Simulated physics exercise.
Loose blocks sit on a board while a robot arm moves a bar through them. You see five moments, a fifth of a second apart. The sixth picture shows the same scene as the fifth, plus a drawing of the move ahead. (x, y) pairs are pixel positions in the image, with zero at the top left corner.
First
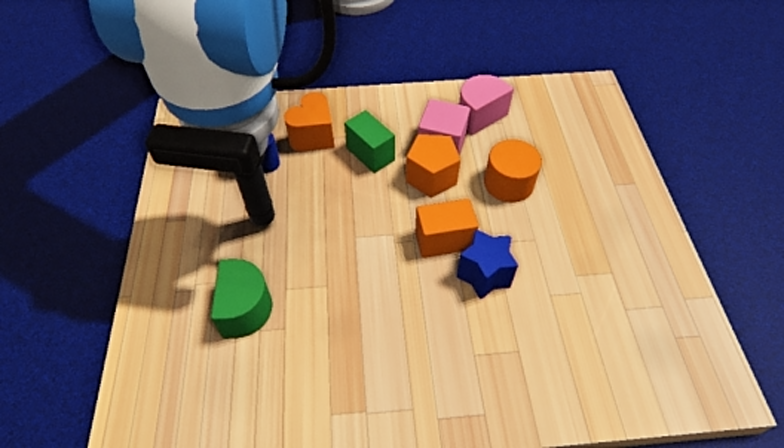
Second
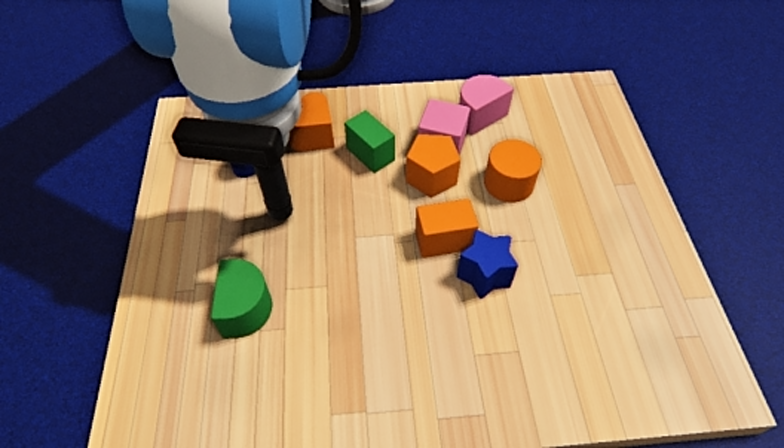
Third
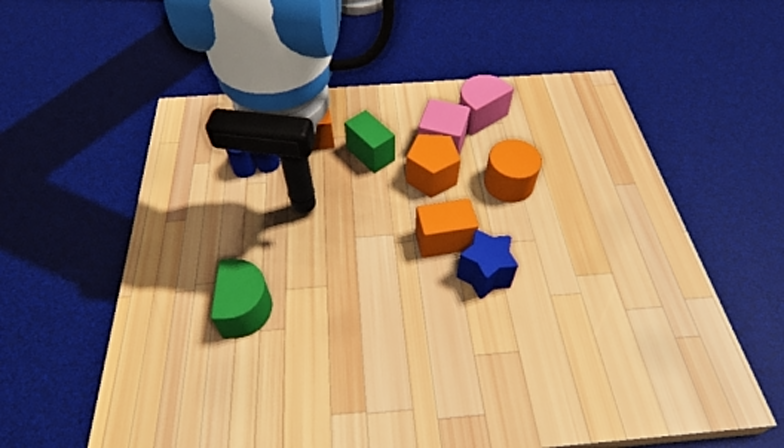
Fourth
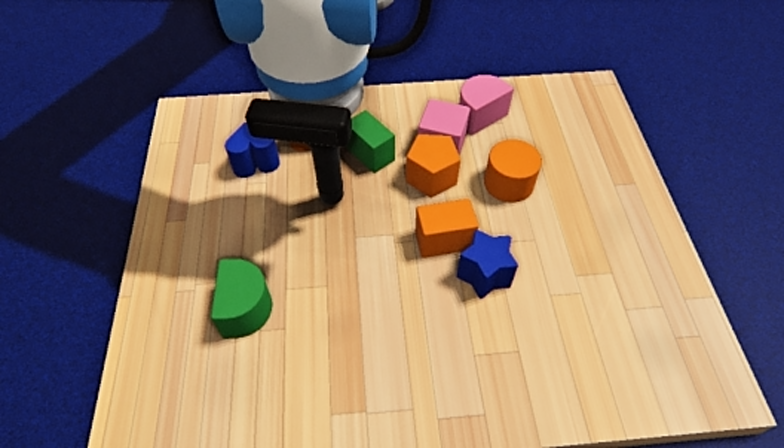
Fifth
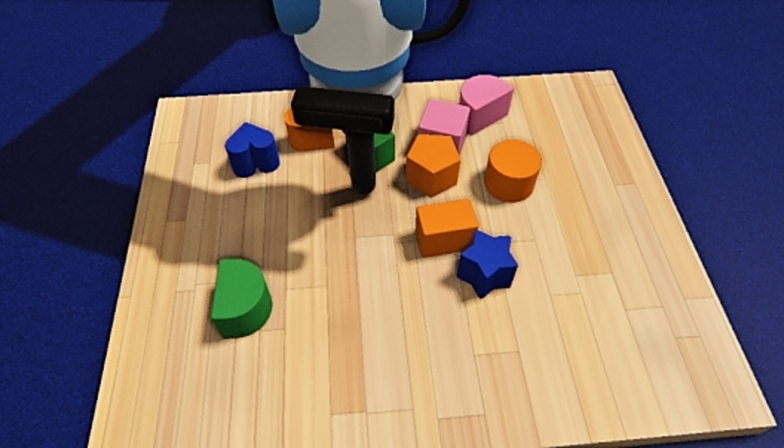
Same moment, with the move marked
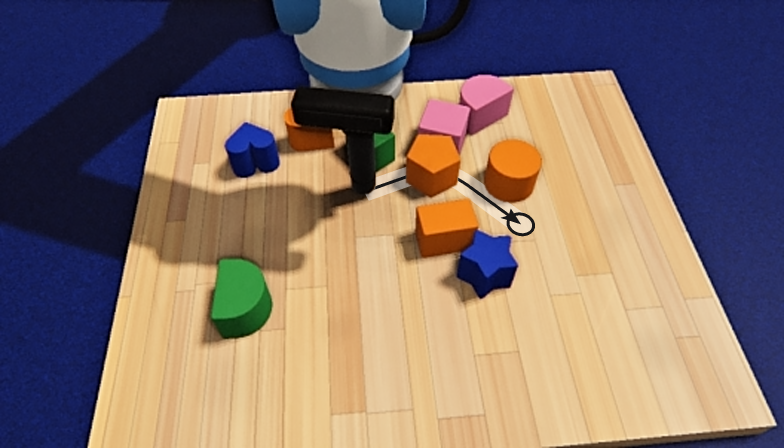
A blue and white robot arm holding a black bar reaches over a light wooden board on a blue surface, seen from above at an angle. Orange, green and pink blocks and a blue star sit mostly across the middle and upper right, with a green half-round block lower left. The arm glides steadily right, uncovering a blue heart and partly hiding the green rectangle, while the blocks and camera stay still.
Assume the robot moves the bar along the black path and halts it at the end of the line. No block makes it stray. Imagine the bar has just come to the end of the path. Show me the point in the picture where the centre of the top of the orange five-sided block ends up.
If I read the scene right, the answer is (559, 186).
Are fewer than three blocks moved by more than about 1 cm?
Final answer: Yes.
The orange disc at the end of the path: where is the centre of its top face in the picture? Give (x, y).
The top centre is at (585, 154).
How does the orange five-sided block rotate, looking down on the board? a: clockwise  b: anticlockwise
b (anticlockwise)
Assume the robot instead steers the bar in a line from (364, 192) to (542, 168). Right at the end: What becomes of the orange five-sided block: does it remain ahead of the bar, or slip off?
The bar should keep driving it forward.
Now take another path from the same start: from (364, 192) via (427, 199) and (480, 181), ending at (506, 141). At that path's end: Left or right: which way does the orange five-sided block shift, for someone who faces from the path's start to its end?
Slides left.
The line goes from (364, 192) via (419, 173) and (473, 189), ending at (521, 224).
The first path, step by step. One third of the way, bar (419, 168); orange five-sided block (460, 151).
Two thirds of the way, bar (474, 184); orange five-sided block (516, 167); orange disc (564, 159).
At the end, bar (523, 219); green rectangle unmoved; orange five-sided block (559, 186), turned 55° anticlockwise; orange disc (585, 154).
